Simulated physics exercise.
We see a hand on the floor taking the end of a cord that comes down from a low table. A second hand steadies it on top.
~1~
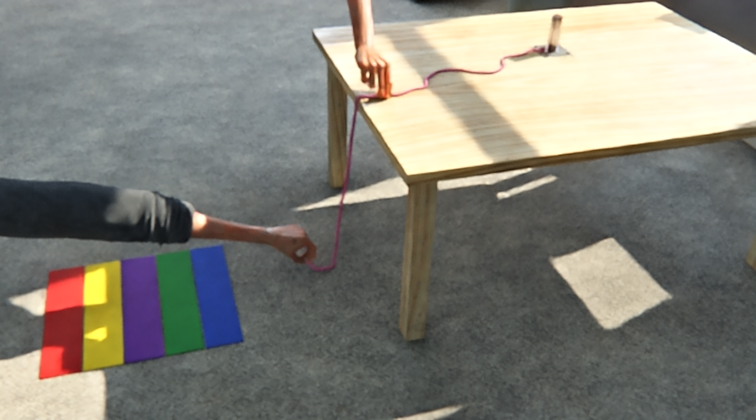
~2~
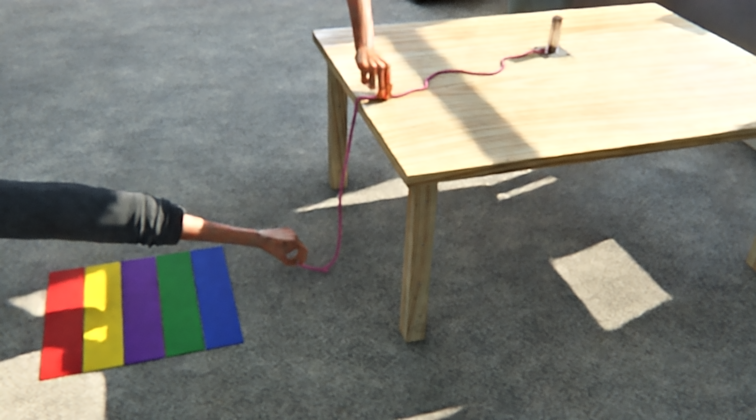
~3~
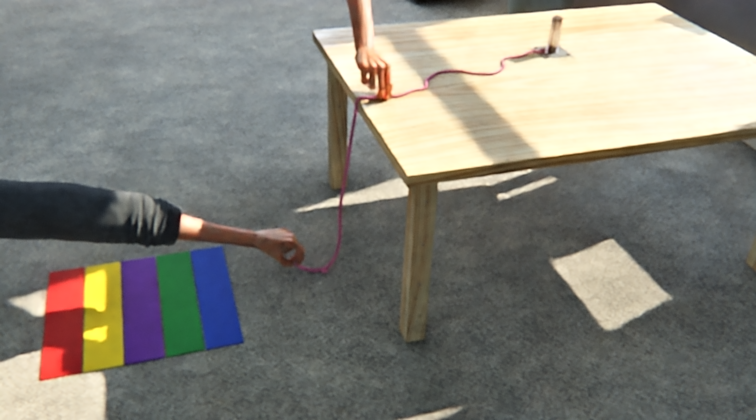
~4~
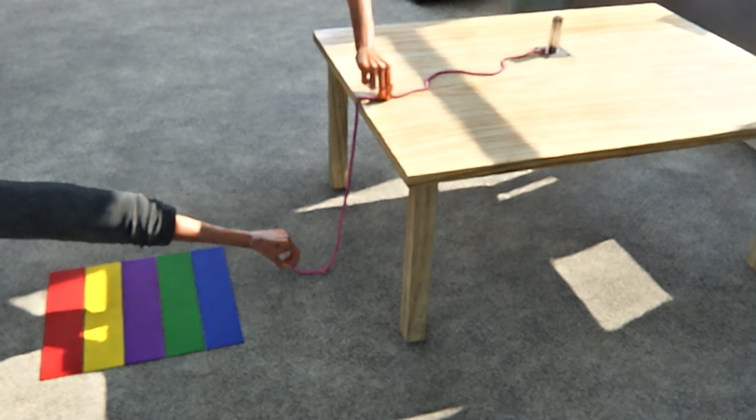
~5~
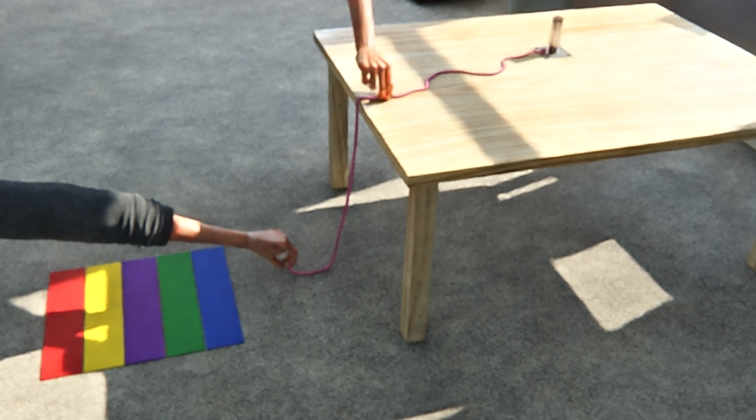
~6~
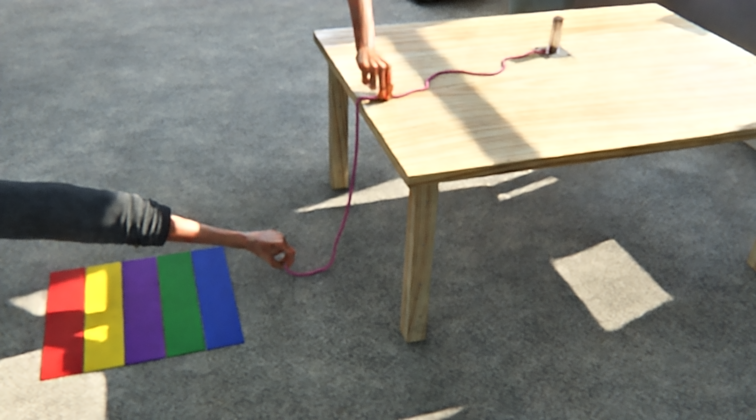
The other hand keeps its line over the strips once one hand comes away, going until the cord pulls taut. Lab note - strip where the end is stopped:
Purple strip.
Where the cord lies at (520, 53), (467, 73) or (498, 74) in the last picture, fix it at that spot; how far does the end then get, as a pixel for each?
The pixel places are (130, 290), (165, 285) and (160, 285), one per try.
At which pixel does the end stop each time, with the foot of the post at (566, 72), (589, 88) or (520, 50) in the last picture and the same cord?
You'd get roughly (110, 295), (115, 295) and (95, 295), one for each try.
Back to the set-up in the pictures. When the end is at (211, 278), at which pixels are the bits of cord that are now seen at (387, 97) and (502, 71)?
You'll find the first mark at (352, 109) and the second mark at (474, 66).
Soon after, end near (211, 278); over blue.
After that, end near (160, 286); over green.
At the stop, end near (130, 291); over purple. The purple one.
